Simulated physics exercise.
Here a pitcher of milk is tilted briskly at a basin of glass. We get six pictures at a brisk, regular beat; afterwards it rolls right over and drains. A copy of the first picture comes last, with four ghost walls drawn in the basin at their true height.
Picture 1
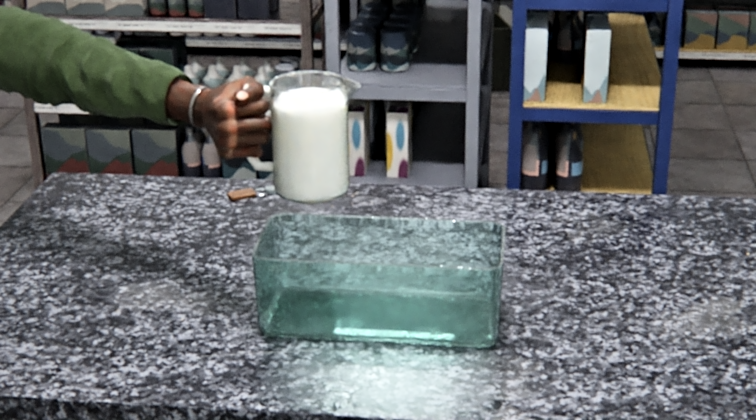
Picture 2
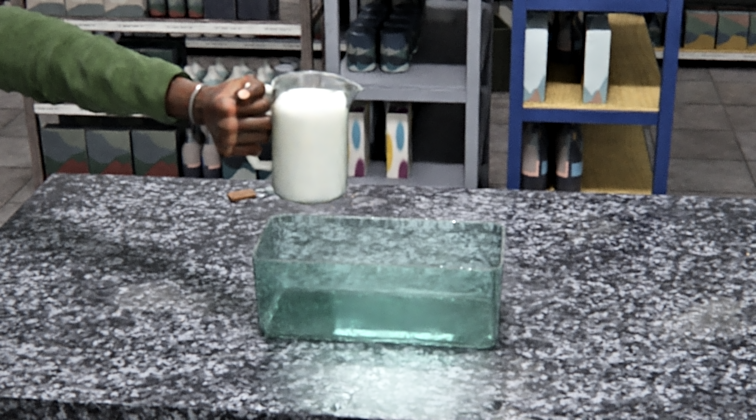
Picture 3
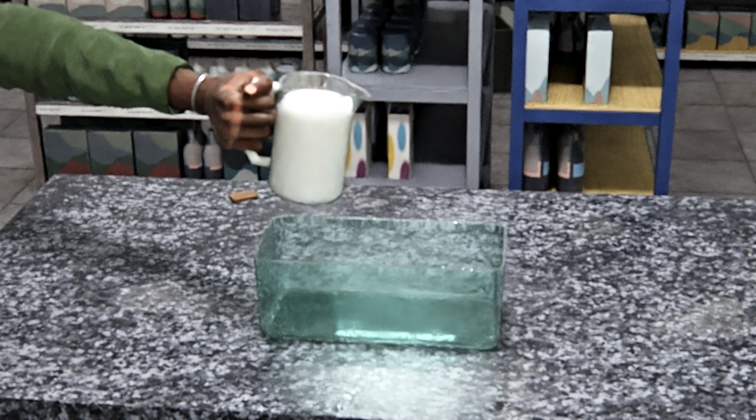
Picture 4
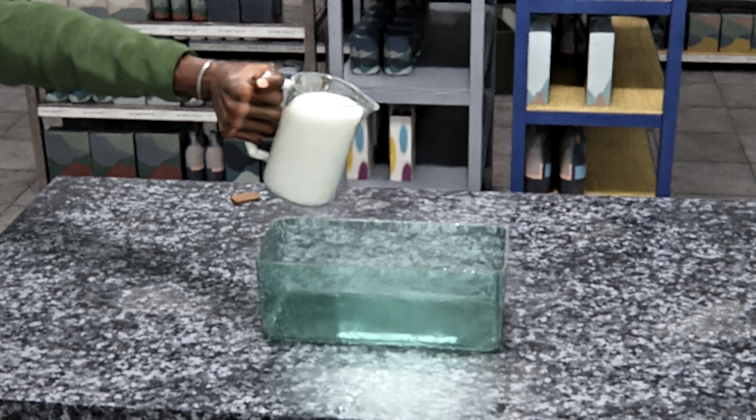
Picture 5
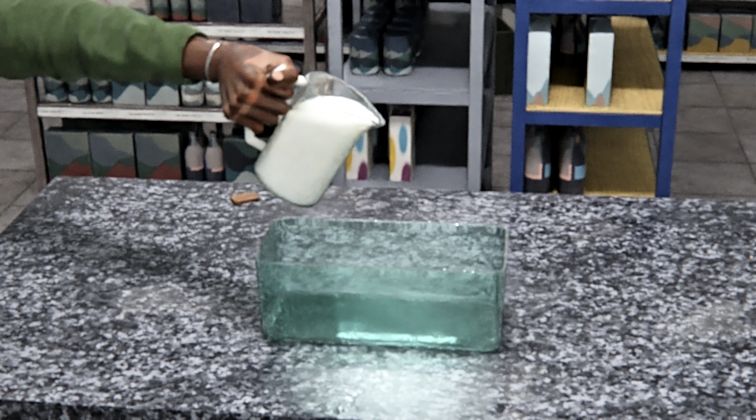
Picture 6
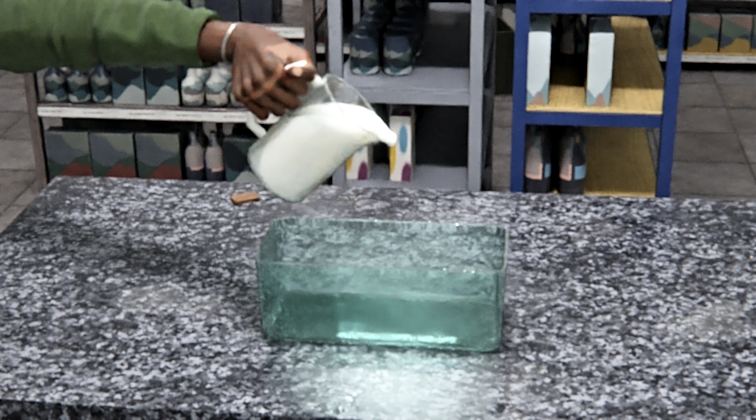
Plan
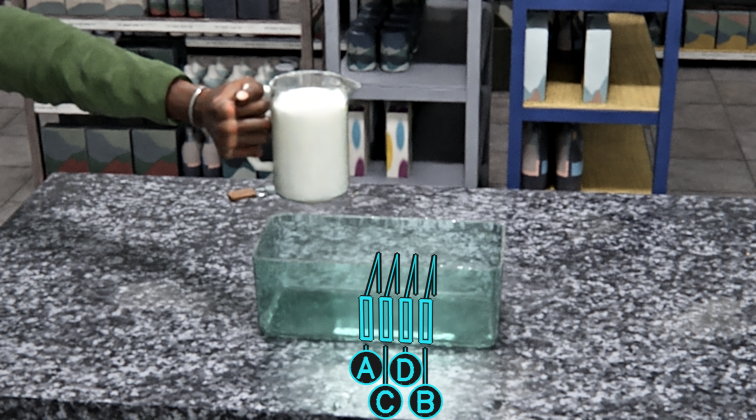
A hand in a green sleeve, reaching in from the left, holds a clear pitcher of milk upright above a speckled grey stone counter, seen from slightly above with stocked shelves behind. Below it sits a greenish rectangular glass basin, with a small brown object farther back. The hand tilts the pitcher briskly rightward, and milk slides to the spout and just over its lip, while the camera stays essentially still.
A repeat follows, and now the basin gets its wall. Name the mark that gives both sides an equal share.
Go for D.
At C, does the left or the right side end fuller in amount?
The right one.
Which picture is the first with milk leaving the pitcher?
In picture 6.
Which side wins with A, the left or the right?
The right one.
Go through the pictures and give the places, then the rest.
In the first picture, upright, lip at (359, 86); basin from (260, 331) to (498, 344); nothing has left yet.
In the second picture, tipped about 2°, lip at (361, 89); nothing has left yet.
In the third picture, tipped about 8°, lip at (368, 95); nothing has left yet.
In the fourth picture, tipped about 18°, lip at (377, 108); nothing has left yet.
In the fifth picture, tipped about 31°, lip at (383, 123); nothing has left yet.
In the sixth picture, tipped about 46°, lip at (386, 141); milk is over the lip, down to (391, 143).
In cyan, A at (366, 345); B at (425, 348); C at (385, 346); D at (405, 347).
With A, about 4 % ends left of the wall and 93 % right of it; 3 % is lost outside.
With B, about 79 % ends left of the wall and 12 % right of it; 9 % is lost outside.
With C, about 20 % ends left of the wall and 77 % right of it; 3 % is lost outside.
With D, about 56 % ends left of the wall and 42 % right of it; 3 % is lost outside.
